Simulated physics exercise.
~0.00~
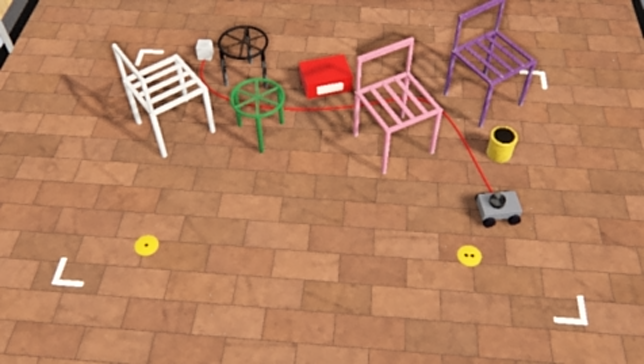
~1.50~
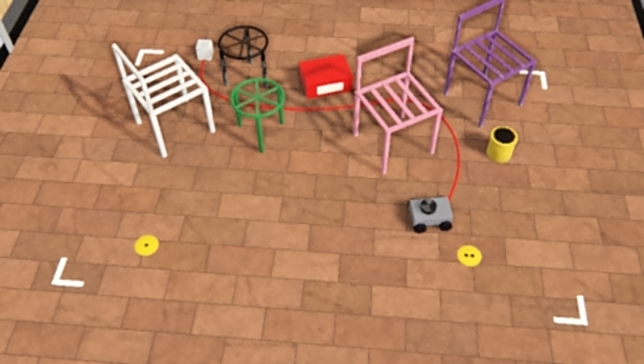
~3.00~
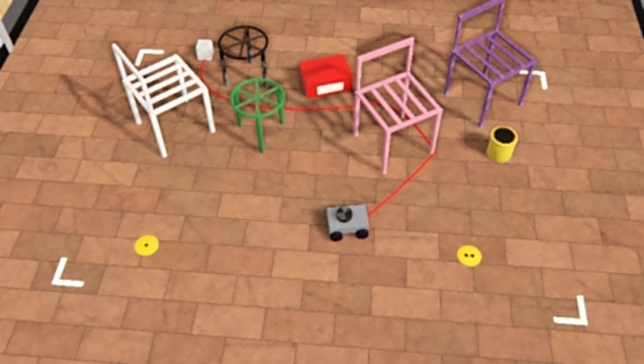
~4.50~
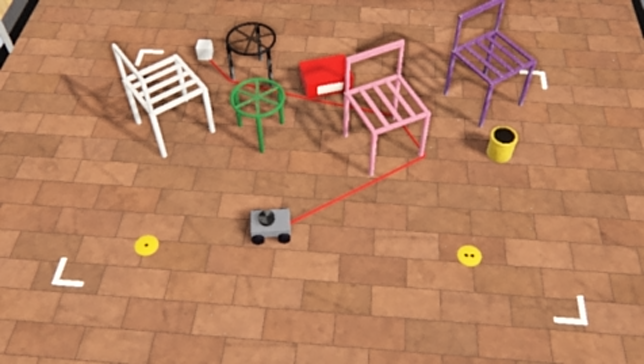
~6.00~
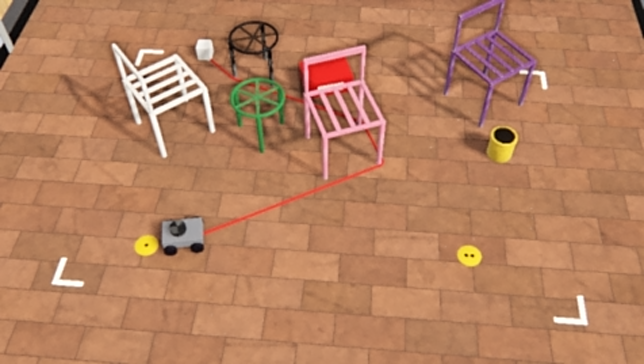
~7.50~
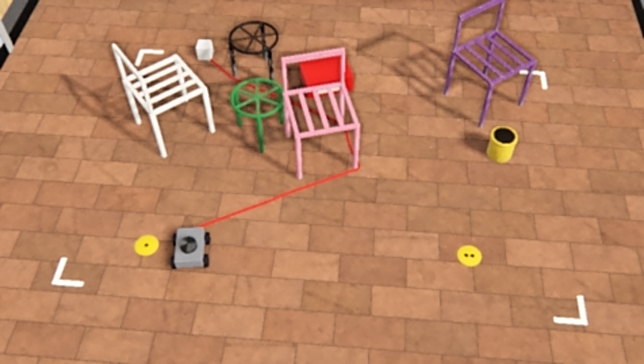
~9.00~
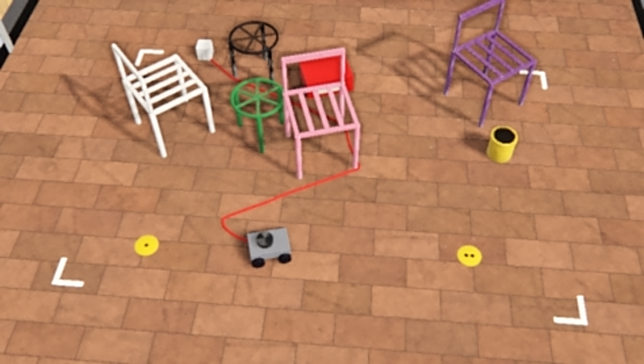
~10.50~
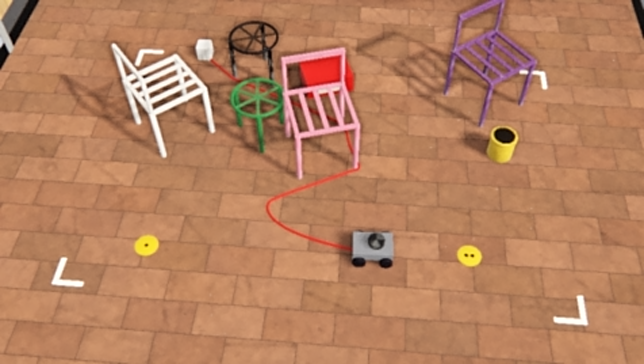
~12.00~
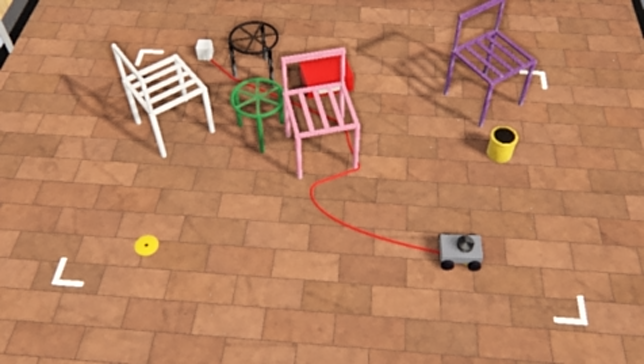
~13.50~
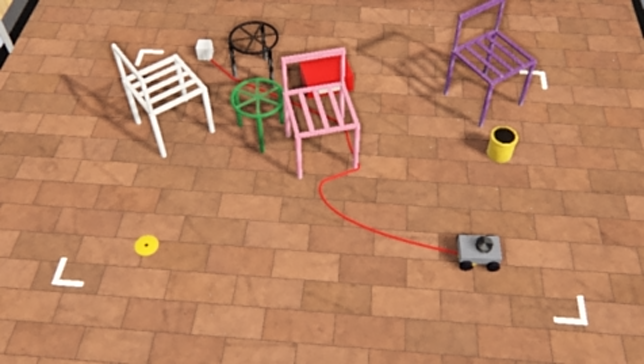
A small grey cart on a thin red lead starts at the right of a brick-patterned floor, seen from above at an angle. White, pink and purple chairs stand across the back, with green and black stools, a red carton and a yellow pot among them. The cart rolls left, and the tightening lead drags the pink chair well leftward, in front of the carton, while the black stool shifts slightly right. Near the left yellow mark, the cart turns back and rolls right, its lead curving loosely. It ends over the right mark, the pink chair still standing beside the green stool.
